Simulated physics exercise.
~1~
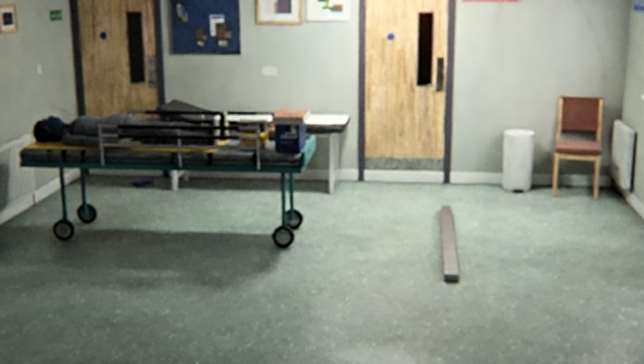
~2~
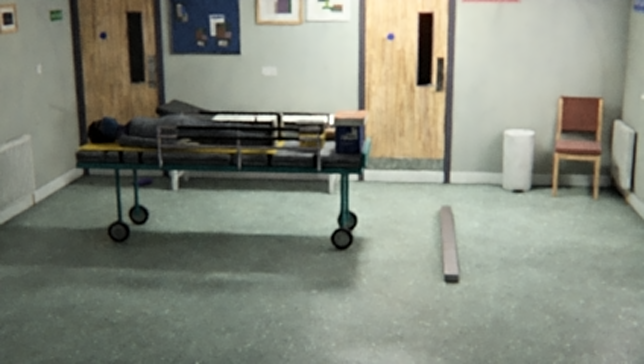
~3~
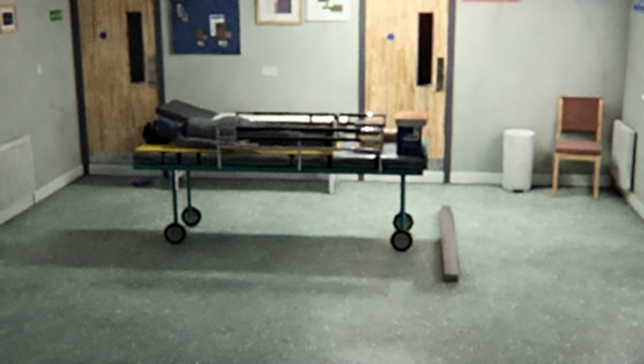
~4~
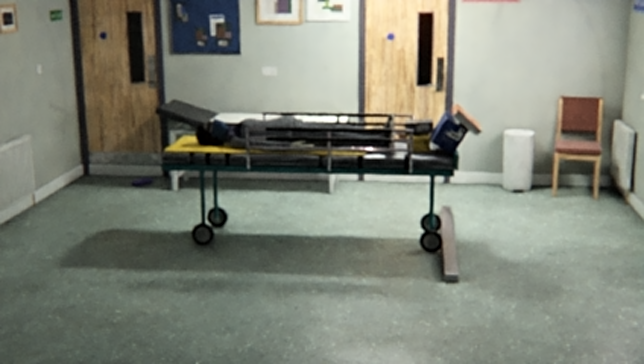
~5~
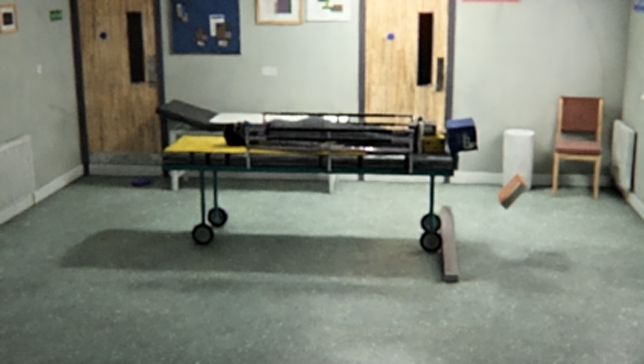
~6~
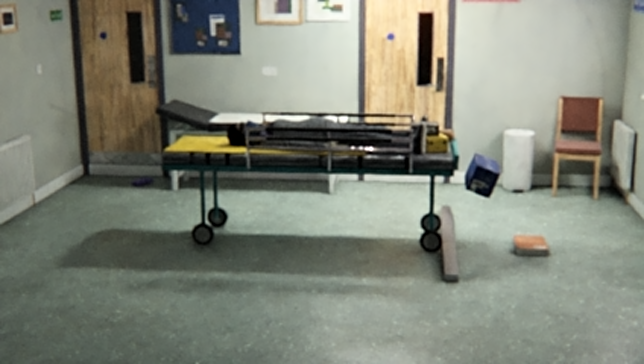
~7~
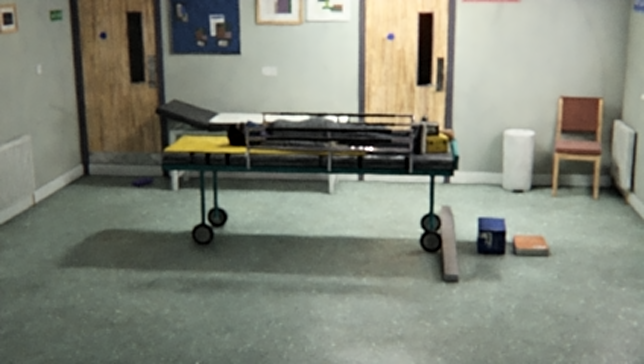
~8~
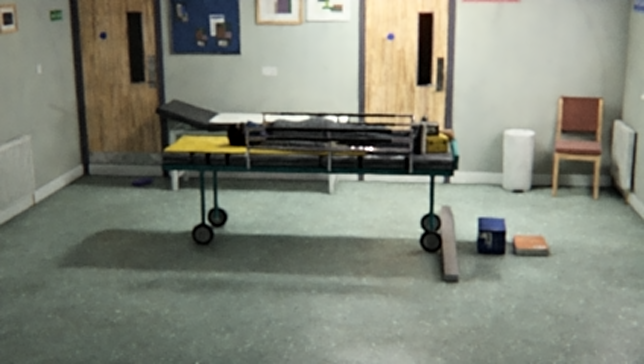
A wheeled stretcher carrying a lying person and several items rolls right across a room until its front wheels stop against a low sill. The person slides slightly forward as an orange folder and then a blue holdall tumble off the end, coming to rest on the floor.
